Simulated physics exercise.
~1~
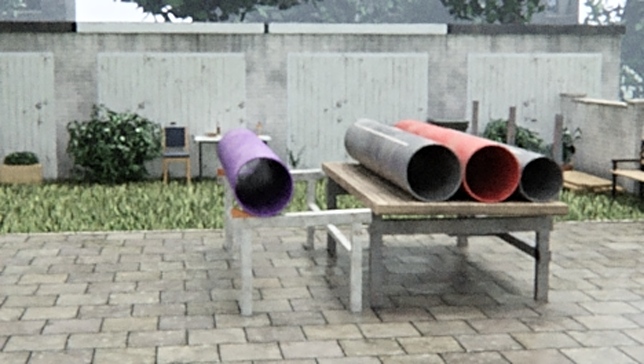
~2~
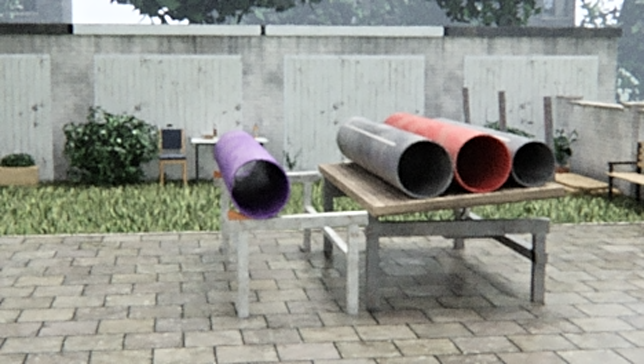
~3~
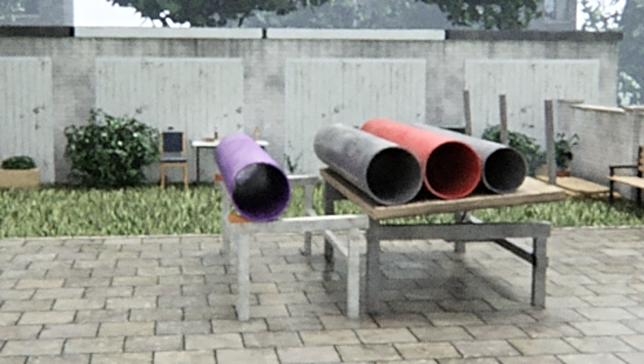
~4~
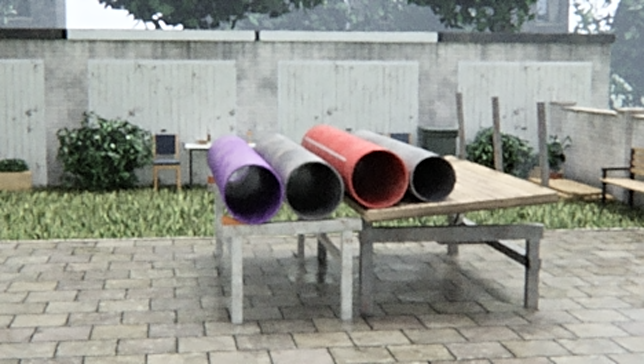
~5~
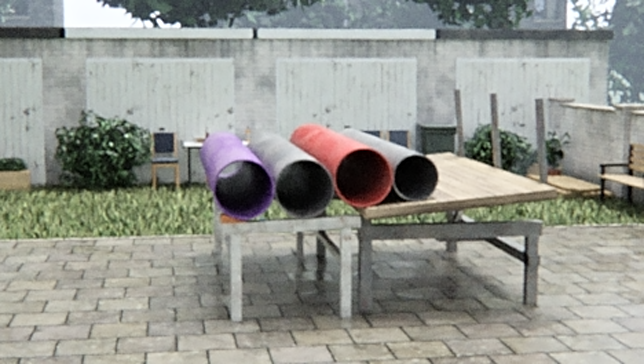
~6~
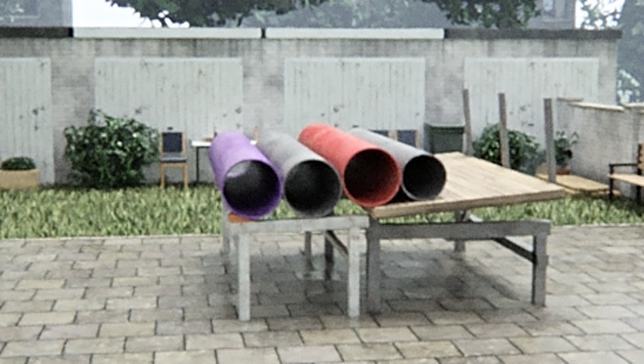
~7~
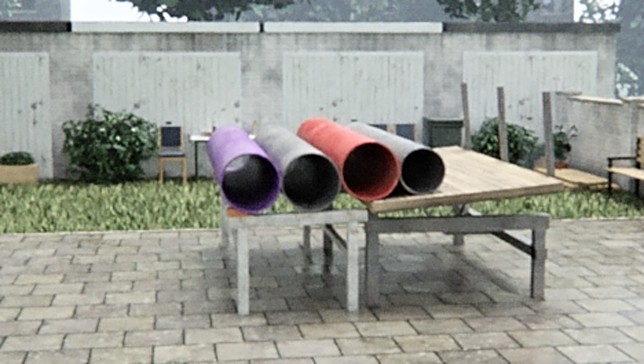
Wooden table tilting left as a red pipe and two grey ones roll across it, coming to rest bunched beside a purple pipe.
